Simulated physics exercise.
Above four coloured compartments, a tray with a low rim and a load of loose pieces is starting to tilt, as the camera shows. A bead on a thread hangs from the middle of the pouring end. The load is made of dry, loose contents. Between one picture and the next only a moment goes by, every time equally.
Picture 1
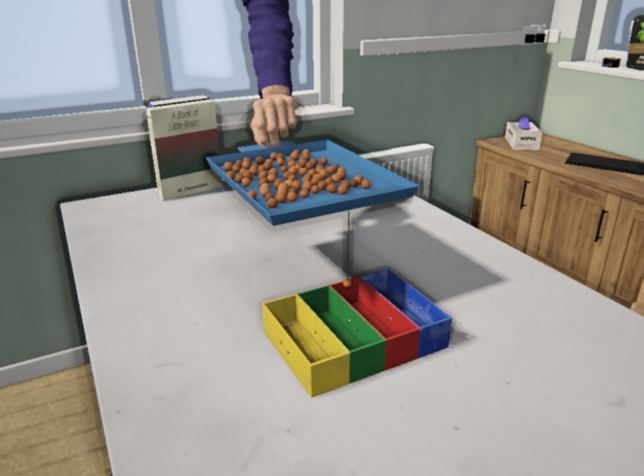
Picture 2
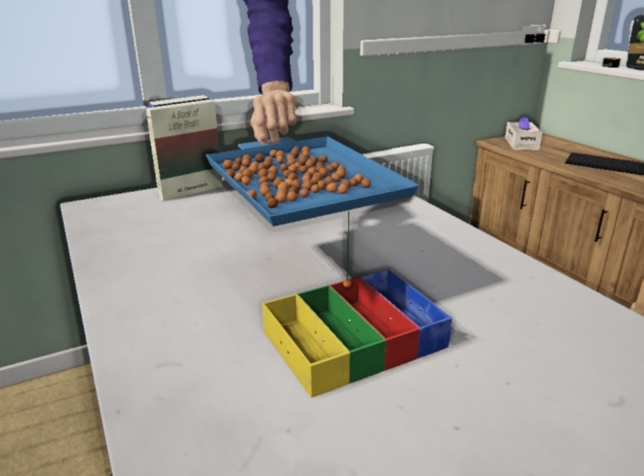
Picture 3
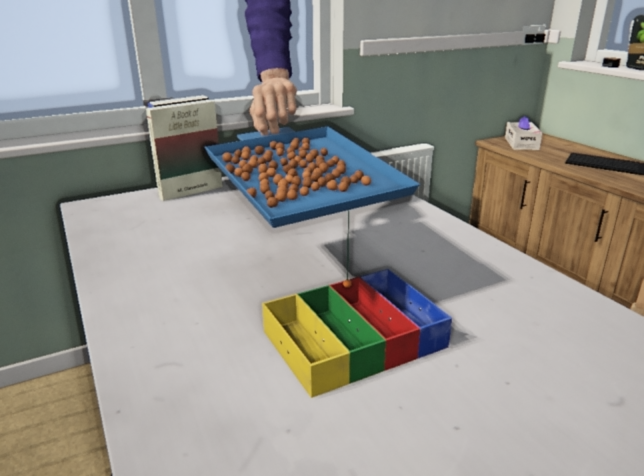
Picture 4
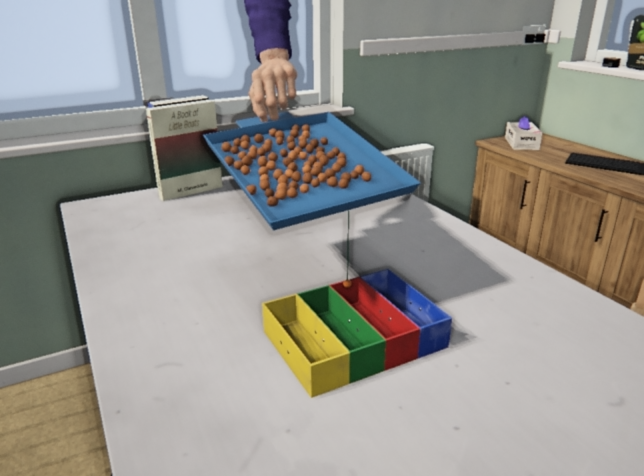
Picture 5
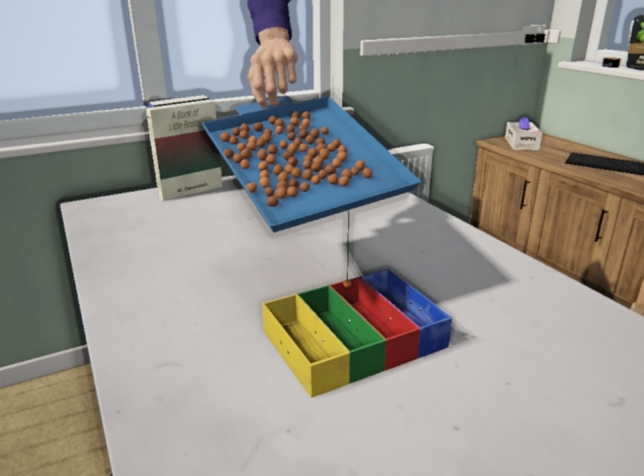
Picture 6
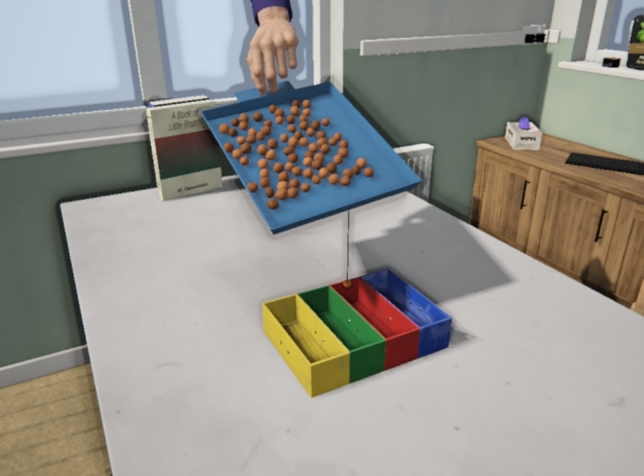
To begin with, a blue tray of small round brown pieces sits nearly level above yellow, green, red and blue compartments, with a hand at its far edge. The hand rises and the tray's far side lifts with it, tilting gradually toward its near left corner, while the pieces shift and spread out.
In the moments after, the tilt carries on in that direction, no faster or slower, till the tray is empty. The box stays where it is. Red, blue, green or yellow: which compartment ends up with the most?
The yellow one.
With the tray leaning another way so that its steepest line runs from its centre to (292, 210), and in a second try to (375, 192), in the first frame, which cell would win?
In order, it comes out as that yellow cell and the blue cell.
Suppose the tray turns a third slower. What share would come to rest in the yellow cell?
About 50 in a hundred.
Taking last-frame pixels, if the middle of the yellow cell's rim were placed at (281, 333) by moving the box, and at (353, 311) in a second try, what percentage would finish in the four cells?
Some 90 and then some 10 per cent.
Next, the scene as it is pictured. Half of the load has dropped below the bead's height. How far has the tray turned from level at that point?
Around 90°, give or take.
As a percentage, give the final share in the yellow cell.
Result: Near 50 %.
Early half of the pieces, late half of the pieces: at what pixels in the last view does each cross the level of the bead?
First part (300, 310), rest (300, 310).
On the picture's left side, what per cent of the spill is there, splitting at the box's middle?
That comes to about 100 per cent of the pieces.
Just after the last frame, tray tipped steeply; the larger part on the tray; about a tenth in the green cell; just a few in the yellow cell; just a few in the red cell; roughly a quarter falling or outside the box.
A moment on, tray tipped past a quarter turn; roughly half in the yellow cell; roughly a quarter in the green cell; just a few in the red cell; just a few in the blue cell; roughly a quarter falling or outside the box.
Further on, tray tipped past a quarter turn; roughly half in the yellow cell; roughly a quarter in the green cell; just a few in the red cell; just a few in the blue cell; roughly a quarter falling or outside the box.
When it is over, tray tipped past a quarter turn; roughly half in the yellow cell; roughly a quarter in the green cell; just a few in the red cell; just a few in the blue cell; roughly a quarter outside the box.
